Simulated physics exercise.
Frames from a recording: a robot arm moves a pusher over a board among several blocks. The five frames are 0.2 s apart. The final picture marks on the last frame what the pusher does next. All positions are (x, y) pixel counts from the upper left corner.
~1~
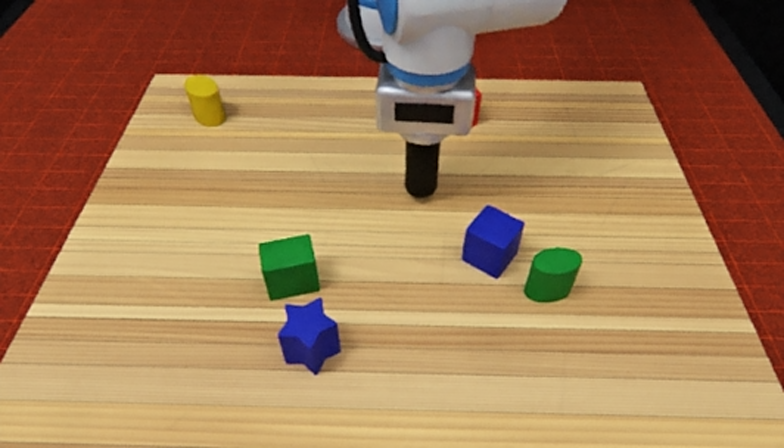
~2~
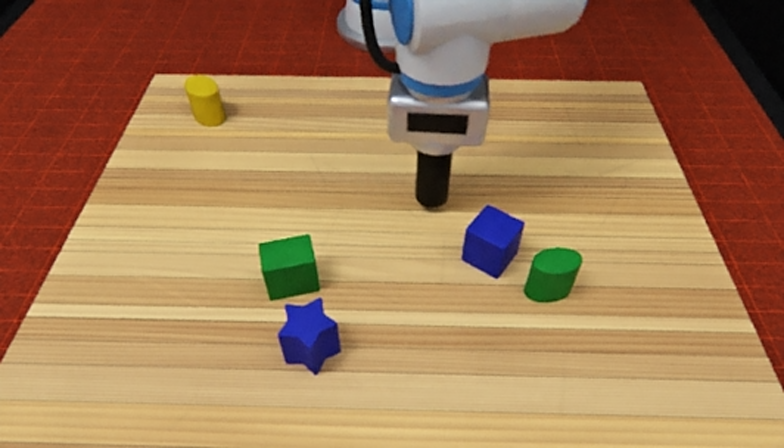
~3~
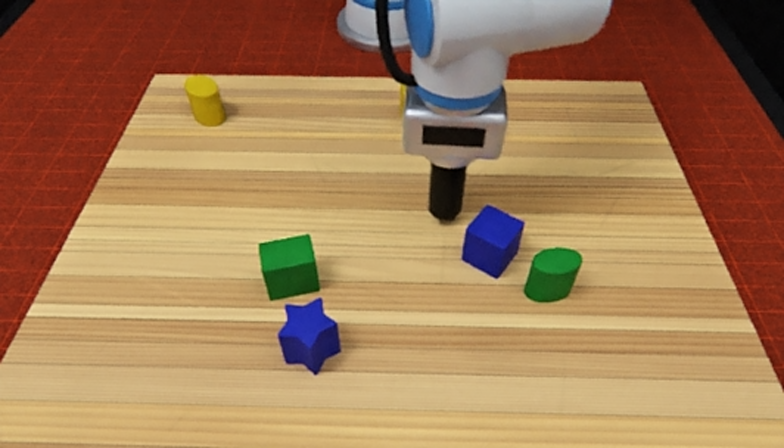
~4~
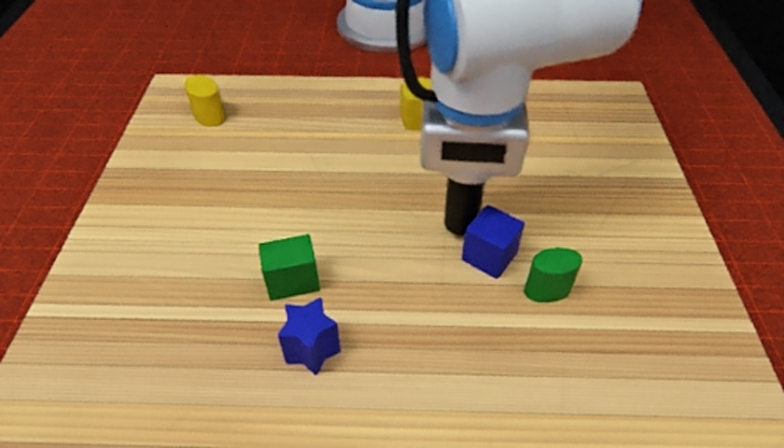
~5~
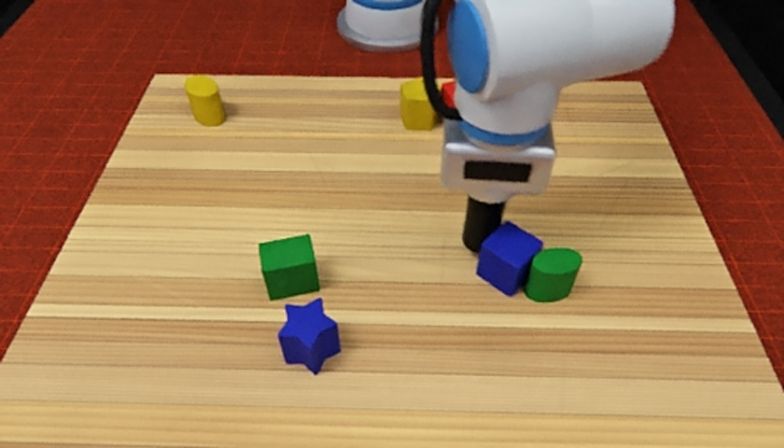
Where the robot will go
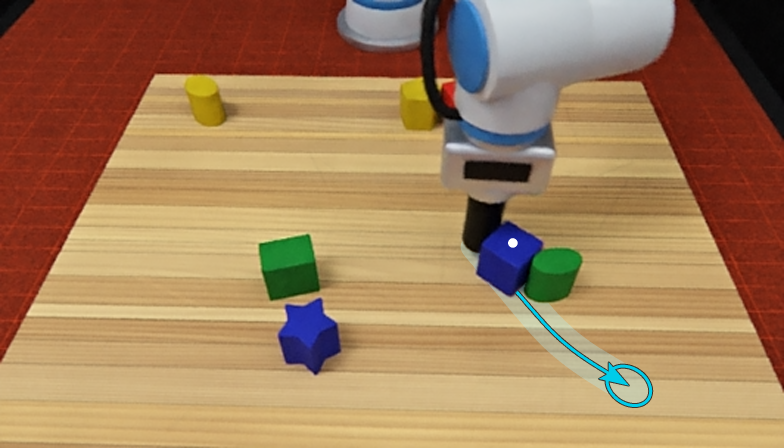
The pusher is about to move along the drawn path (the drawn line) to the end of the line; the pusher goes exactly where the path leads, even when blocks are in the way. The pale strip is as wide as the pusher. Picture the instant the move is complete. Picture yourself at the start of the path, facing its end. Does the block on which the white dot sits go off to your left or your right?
Facing the way the path runs, start to end, you'll find the block on which the white dot sits has shifted right.
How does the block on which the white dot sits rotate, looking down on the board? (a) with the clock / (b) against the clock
I'll go with a - with the clock.
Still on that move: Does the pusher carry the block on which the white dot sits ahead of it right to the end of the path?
Yes, I think so.
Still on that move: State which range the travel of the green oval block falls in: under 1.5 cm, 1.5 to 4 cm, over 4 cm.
Distance: More than 4 cm.
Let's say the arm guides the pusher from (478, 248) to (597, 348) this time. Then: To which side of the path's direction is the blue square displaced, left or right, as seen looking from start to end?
It's going to go right.
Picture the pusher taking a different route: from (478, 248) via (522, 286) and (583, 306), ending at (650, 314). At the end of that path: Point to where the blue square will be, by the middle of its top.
I expect it at (588, 314).
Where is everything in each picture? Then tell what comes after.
Pusher's lower end at (421, 186); blue square at (496, 226); green oval block at (558, 260), in the first frame.
Pusher at (432, 196); blocks still, in the second frame.
Pusher at (445, 208); blocks still, in the third frame.
Pusher at (461, 223); blocks still, in the fourth frame.
Pusher at (480, 240); blue square at (513, 243); green oval block at (558, 260), in the fifth frame.
Drawn move, from (478, 248) through (538, 317) to (629, 385); the dot is on the blue square.
On the path given first. One third of the way, pusher at (519, 285); blue square at (560, 291); green oval block at (611, 289), turned 65° anticlockwise.
Two thirds of the way, pusher at (567, 335); blue square at (615, 348); green oval block at (620, 293), turned 90° anticlockwise.
At the end, pusher at (633, 379); blue square at (675, 405), turned 40° clockwise; green oval block at (620, 293), turned 90° anticlockwise.
